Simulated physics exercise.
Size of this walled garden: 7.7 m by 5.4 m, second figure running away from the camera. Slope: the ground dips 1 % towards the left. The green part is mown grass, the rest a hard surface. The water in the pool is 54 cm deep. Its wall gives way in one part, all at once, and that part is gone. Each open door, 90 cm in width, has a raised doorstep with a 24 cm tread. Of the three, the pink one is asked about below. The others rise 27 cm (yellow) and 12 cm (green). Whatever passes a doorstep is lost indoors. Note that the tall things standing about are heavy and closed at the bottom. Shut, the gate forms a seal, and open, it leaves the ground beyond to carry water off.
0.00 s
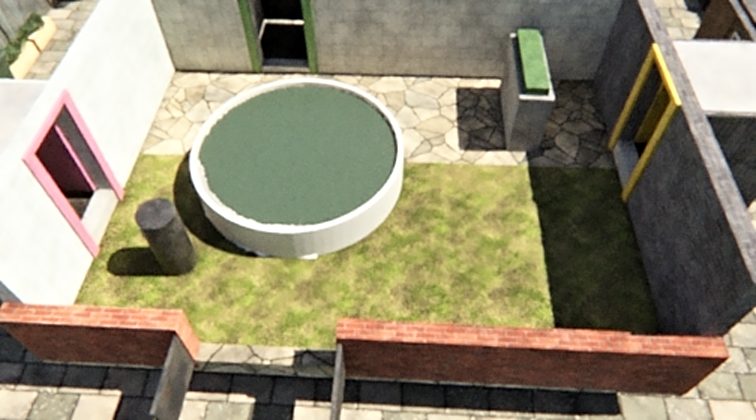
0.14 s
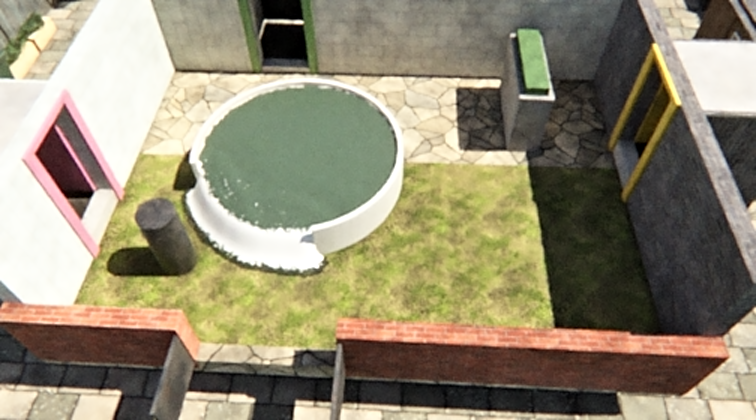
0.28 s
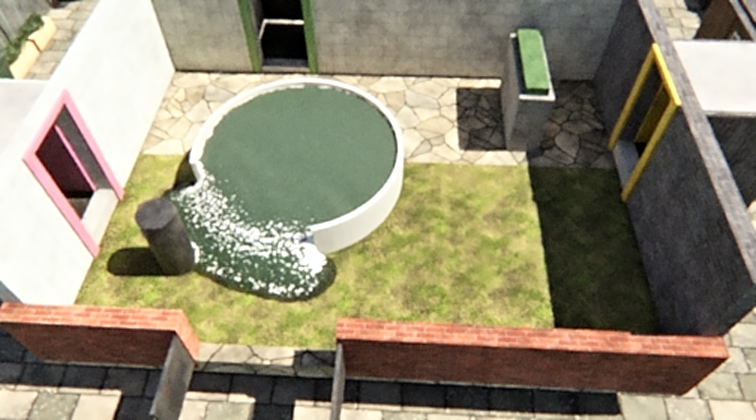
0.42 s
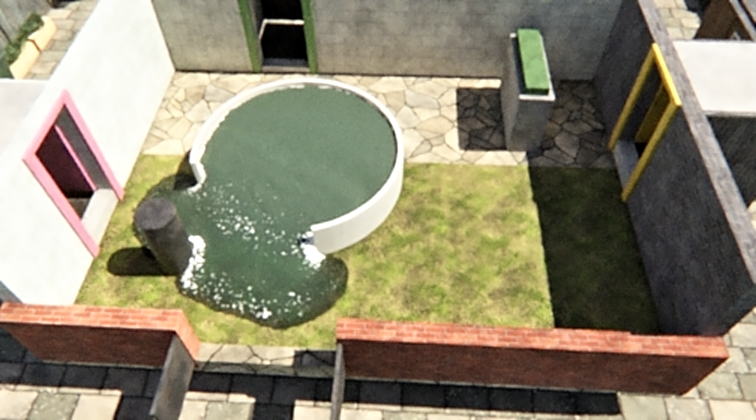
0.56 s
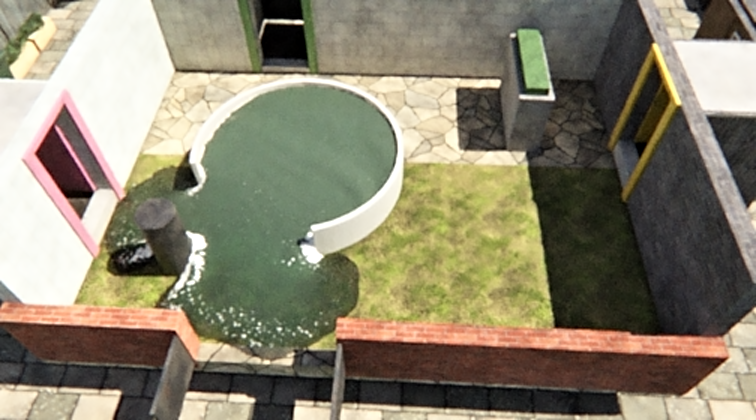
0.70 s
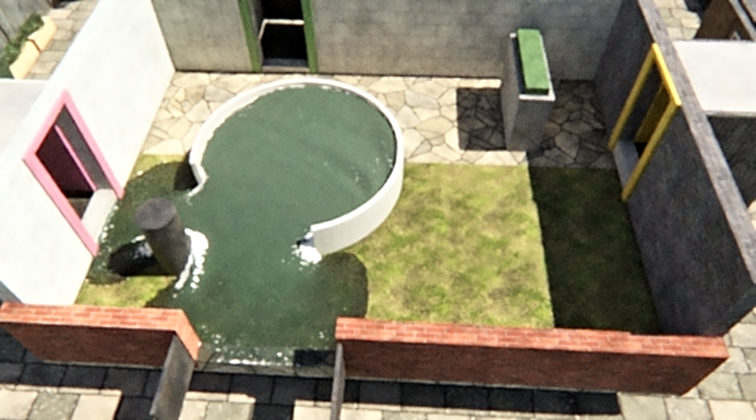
A round, white-walled pool of dark green water stands in a walled garden of grass and pale paving, seen from above by a still camera. A pink-framed doorway is at left, a green one behind, a yellow one at right, with a dark post and low brick walls nearer. The pool's near-left wall gives way, and foaming water pours out, spreads around the post and reaches the pink doorway and front opening.
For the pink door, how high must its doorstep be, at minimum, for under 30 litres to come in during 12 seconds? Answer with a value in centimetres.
It must be roughly 26 cm high.
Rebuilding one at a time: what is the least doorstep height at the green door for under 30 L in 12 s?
Green door - some 6.5 centimetres.
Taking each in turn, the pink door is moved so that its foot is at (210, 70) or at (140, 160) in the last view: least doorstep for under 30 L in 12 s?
About 16 and 10.5 cm.
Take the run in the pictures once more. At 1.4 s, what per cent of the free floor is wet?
About 25 per cent.
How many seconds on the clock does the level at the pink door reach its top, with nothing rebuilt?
Roughly at 2.8 s.
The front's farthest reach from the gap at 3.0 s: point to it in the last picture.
Near (173, 75).
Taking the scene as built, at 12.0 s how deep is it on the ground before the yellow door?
1.0 cm.
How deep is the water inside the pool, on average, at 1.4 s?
Near 38 cm, averaged.
After 1.4 s water covers 25 % of the floor, deepest (40 cm) near (199, 247); 27 cm at the pink door, 2 litres in over its 24 cm doorstep.
After 3.0 s water covers 35 % of the floor, deepest (37 cm) near (154, 267); 33 cm at the pink door, 29 litres in over its 24 cm doorstep.
After 12.0 s water covers 85 % of the floor, deepest (11 cm) near (165, 94); 10 cm at the pink door, 51 litres in over its 24 cm doorstep.
At the pink door as built, the water arrived by 0.7 s and peaked near 34 cm at 2.8 s.
With a doorstep of 21.5 cm, 80 litres would have come in within the 12 s; with 28.5 cm, 16 litres. So under 30 litres takes about 26 cm.
